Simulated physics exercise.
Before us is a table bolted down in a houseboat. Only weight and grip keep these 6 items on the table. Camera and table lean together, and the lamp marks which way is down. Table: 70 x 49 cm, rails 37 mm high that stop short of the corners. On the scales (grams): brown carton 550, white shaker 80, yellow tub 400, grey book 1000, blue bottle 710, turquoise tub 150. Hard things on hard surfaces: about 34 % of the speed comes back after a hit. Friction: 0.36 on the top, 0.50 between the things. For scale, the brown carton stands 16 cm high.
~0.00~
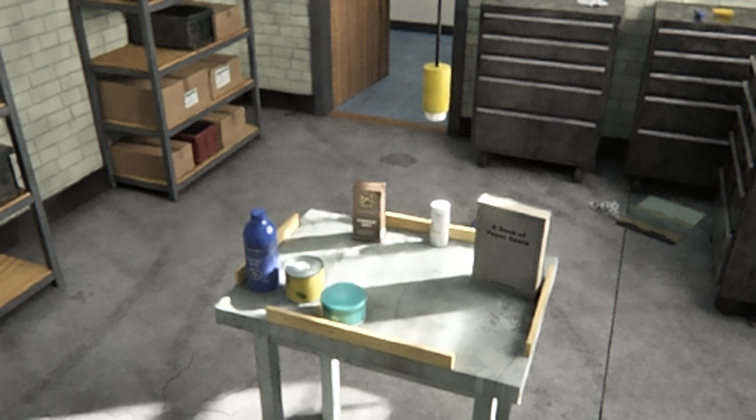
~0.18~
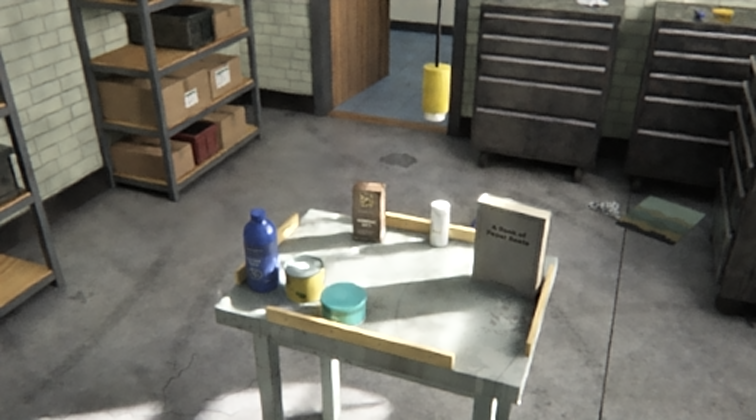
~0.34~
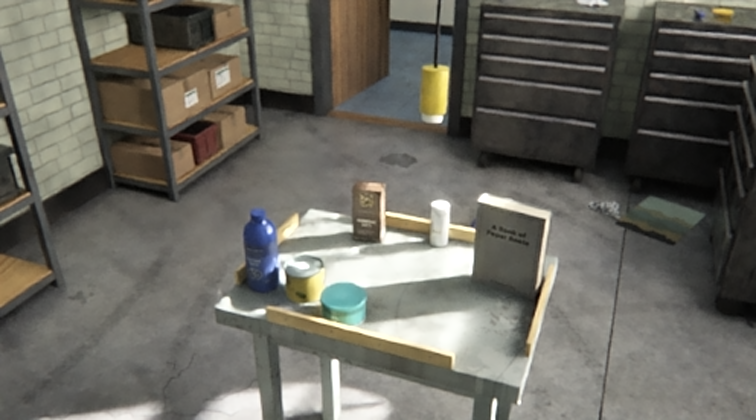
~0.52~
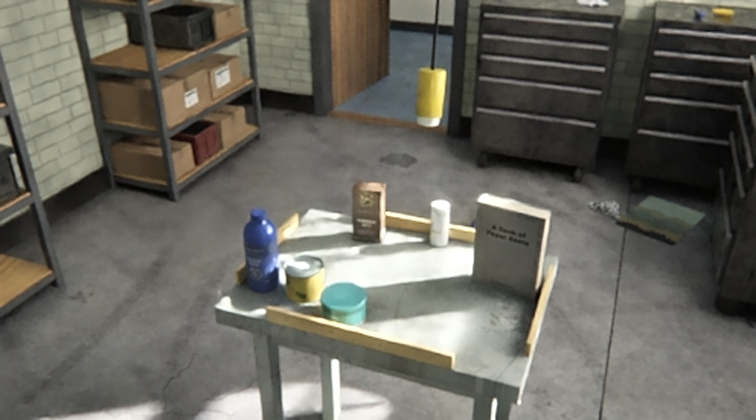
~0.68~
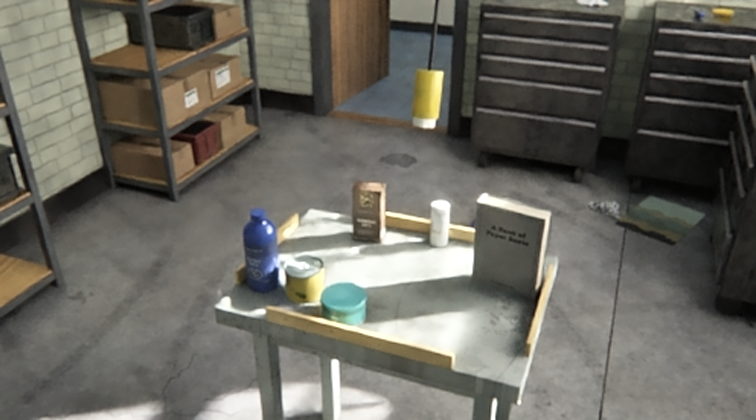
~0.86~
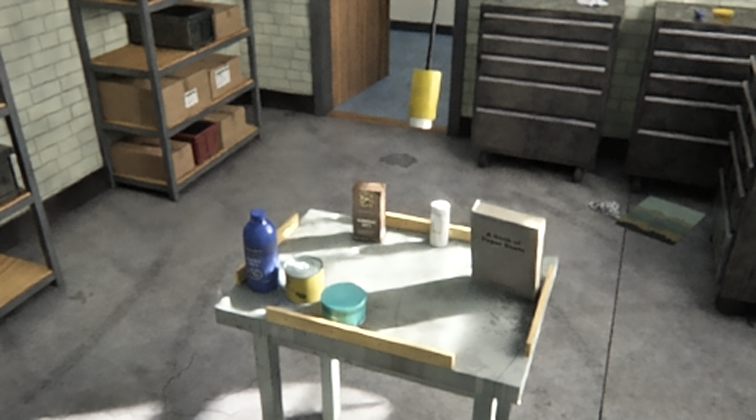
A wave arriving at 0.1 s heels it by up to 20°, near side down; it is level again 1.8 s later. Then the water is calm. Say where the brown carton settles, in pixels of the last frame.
Look near (350, 263).
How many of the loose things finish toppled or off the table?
That comes to 2.
After 1.06 s, heel 20°, near side down; brown carton tipped 3° from how it sat near (369, 212); grey book tipped 72° from how it sat.
After 1.16 s, heel 18°, near side down; brown carton tipped 10° from how it sat near (368, 213); grey book on its side.
After 1.36 s, heel 13°, near side down; brown carton tipped 62° from how it sat near (361, 234); grey book on its side.
After 1.56 s, heel 6°, near side down; brown carton on its side near (351, 261); grey book on its side.
At rest (2.4 s), tipped over on the table, brown carton and grey book; the other 4 in place, give or take 5 cm. Seen from the same camera at the end, brown carton near (350, 263).
